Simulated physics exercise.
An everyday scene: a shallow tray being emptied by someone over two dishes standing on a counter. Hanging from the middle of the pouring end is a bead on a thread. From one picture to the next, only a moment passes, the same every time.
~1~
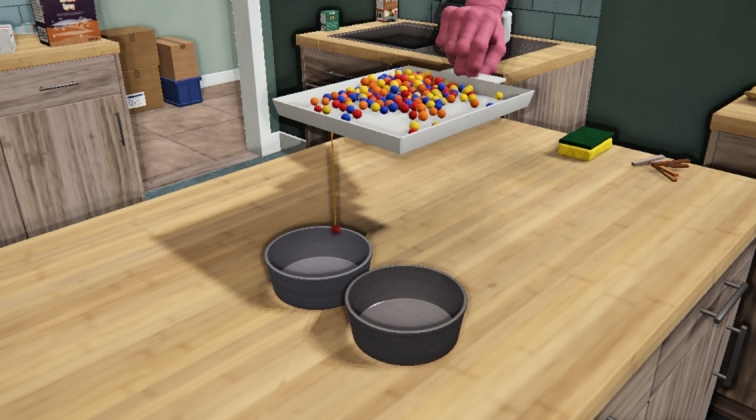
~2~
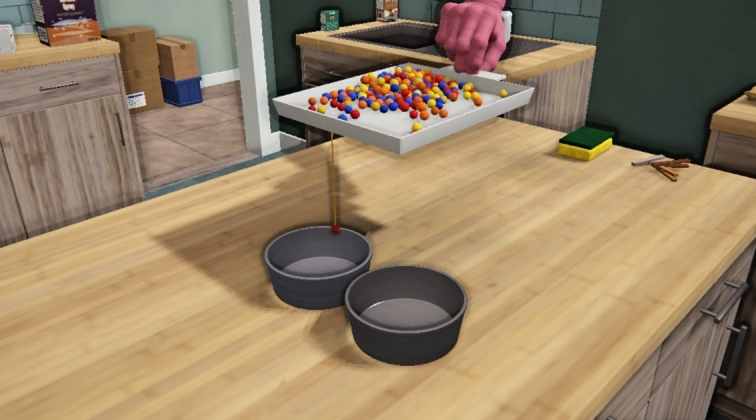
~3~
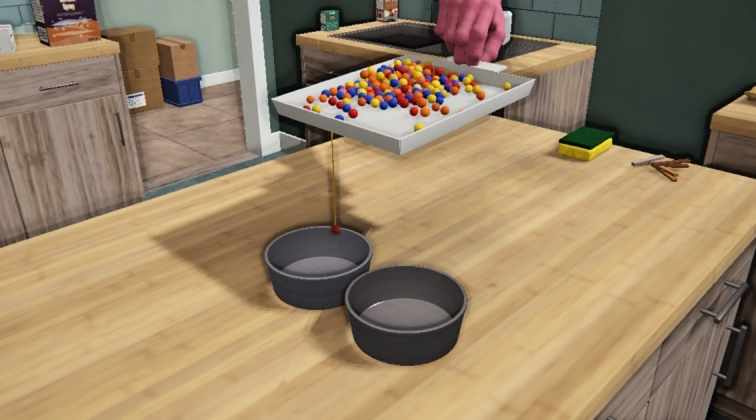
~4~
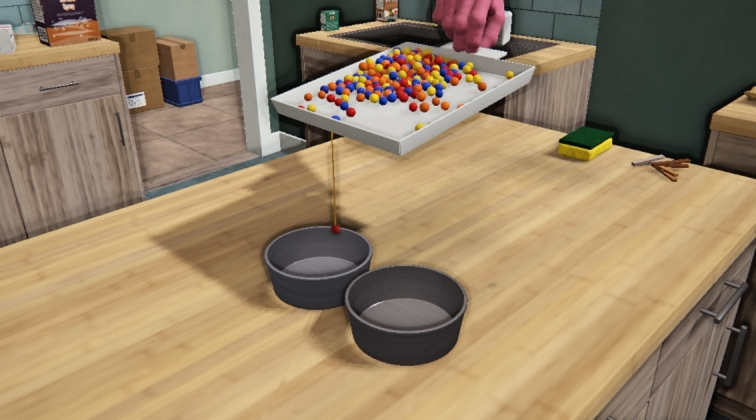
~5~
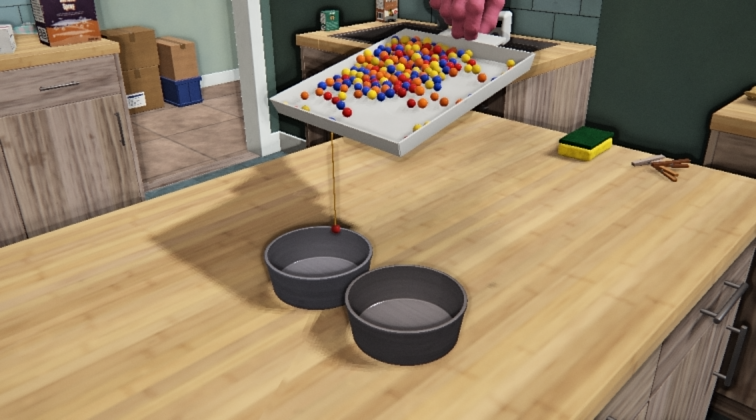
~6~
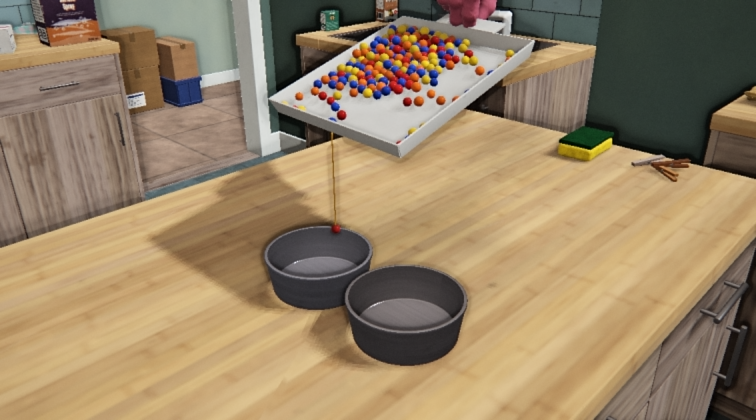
In a kitchen, a pink hand raising the back of a white tray of colourful beads above two dark round dishes.
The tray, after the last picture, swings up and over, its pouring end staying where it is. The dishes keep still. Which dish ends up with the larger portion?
The left-hand dish.
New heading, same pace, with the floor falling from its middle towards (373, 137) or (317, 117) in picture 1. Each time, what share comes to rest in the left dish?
Case one near 20 %; case two near 10 %.
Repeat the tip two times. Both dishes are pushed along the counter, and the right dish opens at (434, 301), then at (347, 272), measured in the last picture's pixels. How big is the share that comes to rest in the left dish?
It would be roughly 50 per cent, followed by roughly 20 per cent.
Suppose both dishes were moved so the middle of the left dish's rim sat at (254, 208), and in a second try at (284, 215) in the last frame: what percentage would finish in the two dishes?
In turn 30 and 20 in a hundred.
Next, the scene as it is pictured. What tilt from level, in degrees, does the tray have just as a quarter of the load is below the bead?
Approx. reading: About 75°.
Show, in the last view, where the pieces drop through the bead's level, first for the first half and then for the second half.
The opening half passes (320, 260), the closing half (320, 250).
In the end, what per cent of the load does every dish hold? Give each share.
Left 40 %, right 20 %.
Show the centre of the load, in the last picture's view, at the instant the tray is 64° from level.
The load's middle is around (343, 122).
Soon, tray tipped steeply; most on the tray; a stray few in the right dish; a small part in the left dish; a small part outside both; a small part in the air.
A while on, tray tipped past a quarter turn; a stray few on the tray; about a quarter in the right dish; about a third in the left dish; about a quarter outside both; about a quarter in the air.
Towards the end, tray tipped past a quarter turn; about a quarter in the right dish; about half in the left dish; about a third outside both.
Finally, tray tipped past a quarter turn; about a quarter in the right dish; about half in the left dish; about a third outside both.
